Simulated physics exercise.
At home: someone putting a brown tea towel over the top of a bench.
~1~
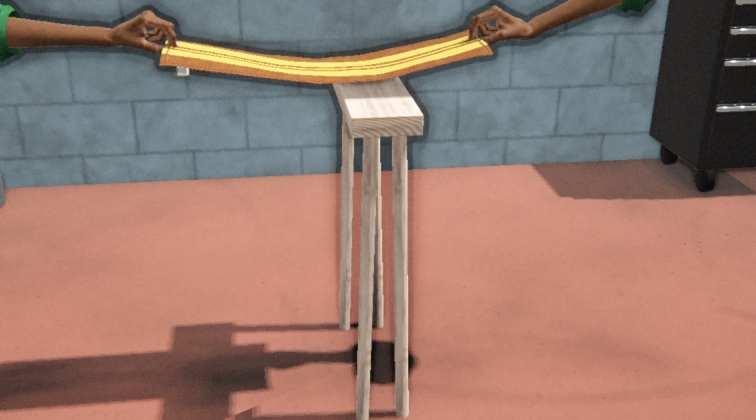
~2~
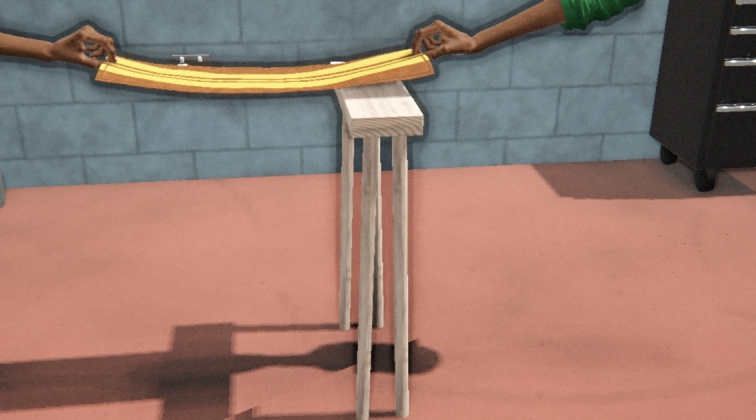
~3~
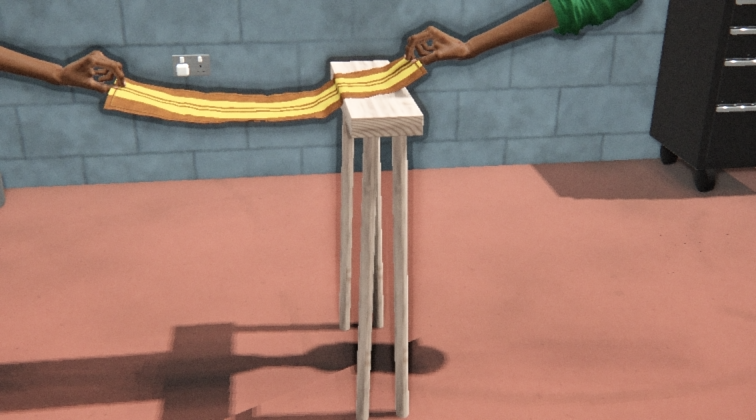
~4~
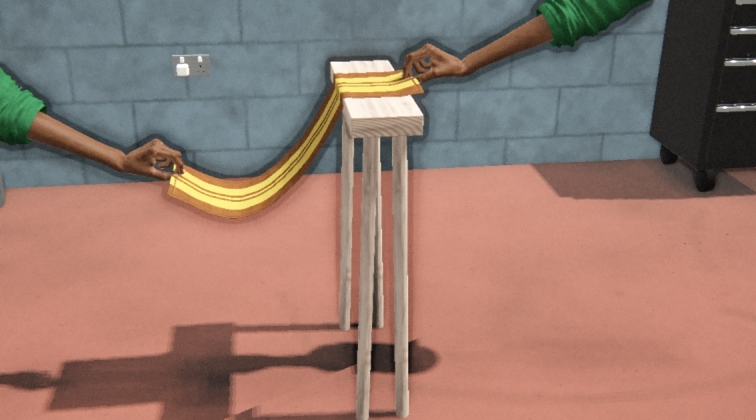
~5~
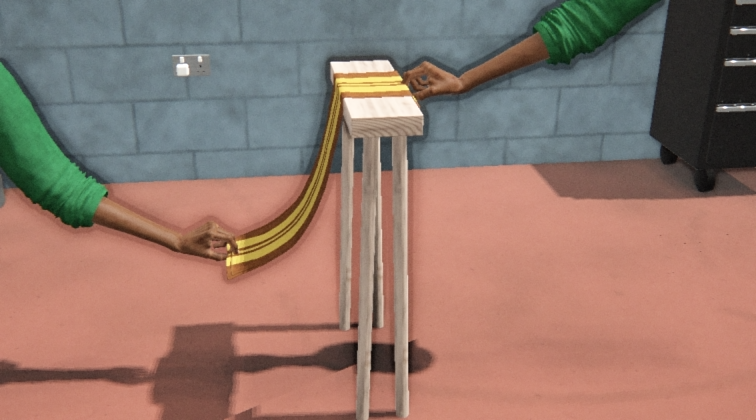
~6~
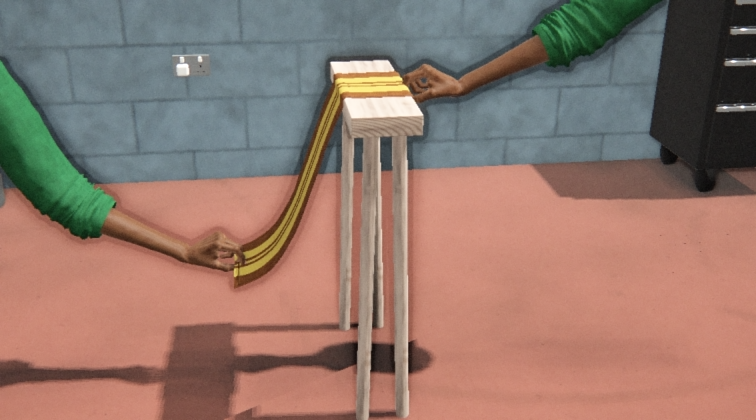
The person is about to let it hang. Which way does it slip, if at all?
The brown tea towel drops leftwards.
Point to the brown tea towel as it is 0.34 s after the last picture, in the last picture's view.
At about (322, 212).
Then, 0.34 s on from there, tea towel sliding left.
Then, 0.60 s on from there, tea towel clear of the top and falling near (319, 354).
In the end, tea towel in a heap on the floor near (319, 370). The brown tea towel slips off to the left.
